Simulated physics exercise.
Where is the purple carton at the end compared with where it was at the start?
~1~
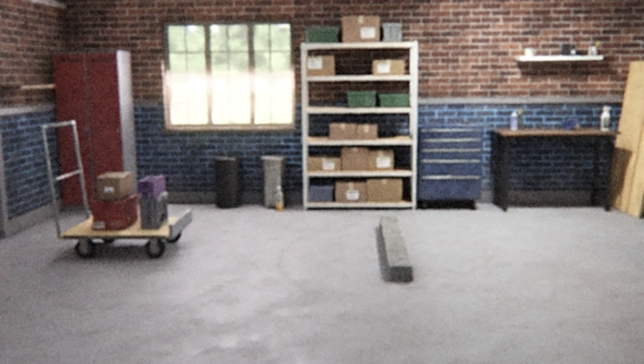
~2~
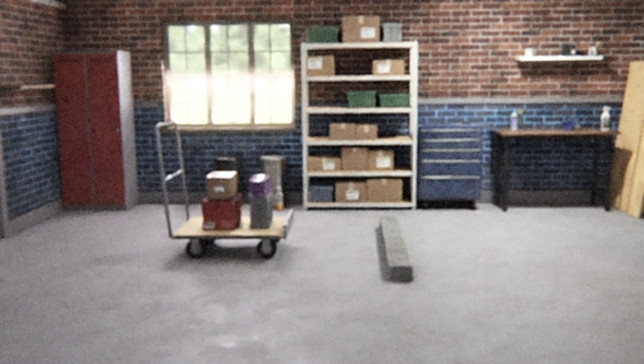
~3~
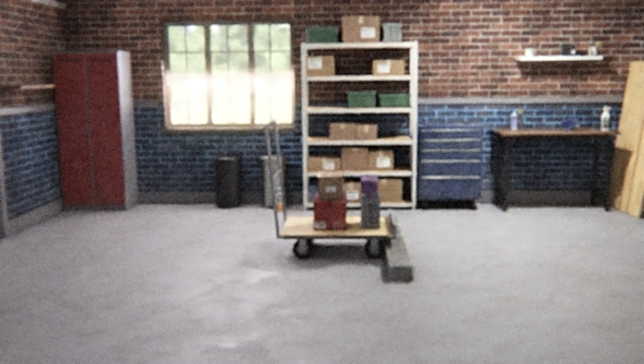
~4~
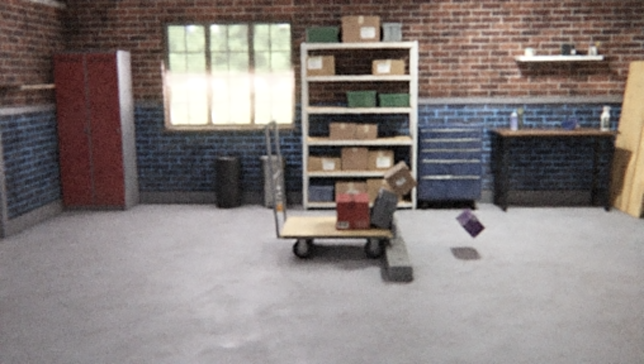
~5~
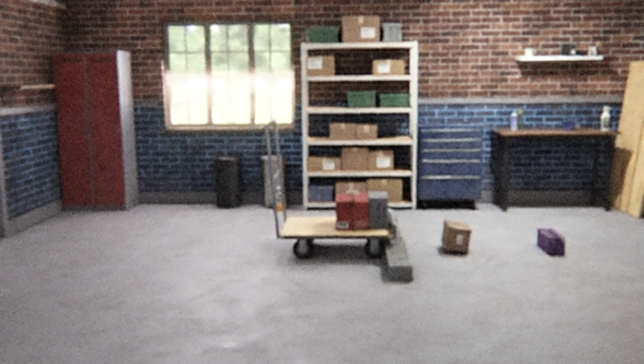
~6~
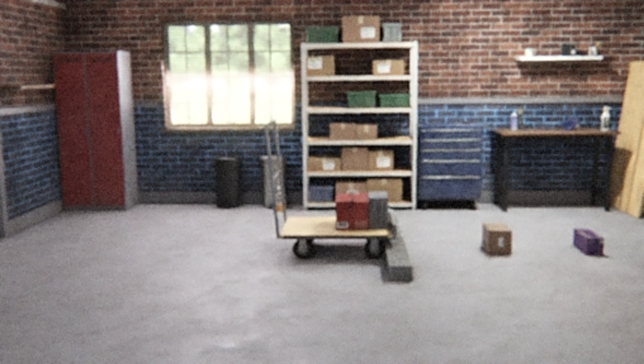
At the start the purple carton rides on top of the grey crate on the trolley at the left. At the end it lies on the floor at the right, beyond the kerb and the brown box.
A trolley rolls right, stops at a kerb, and two of its four boxes tumble onto the floor.
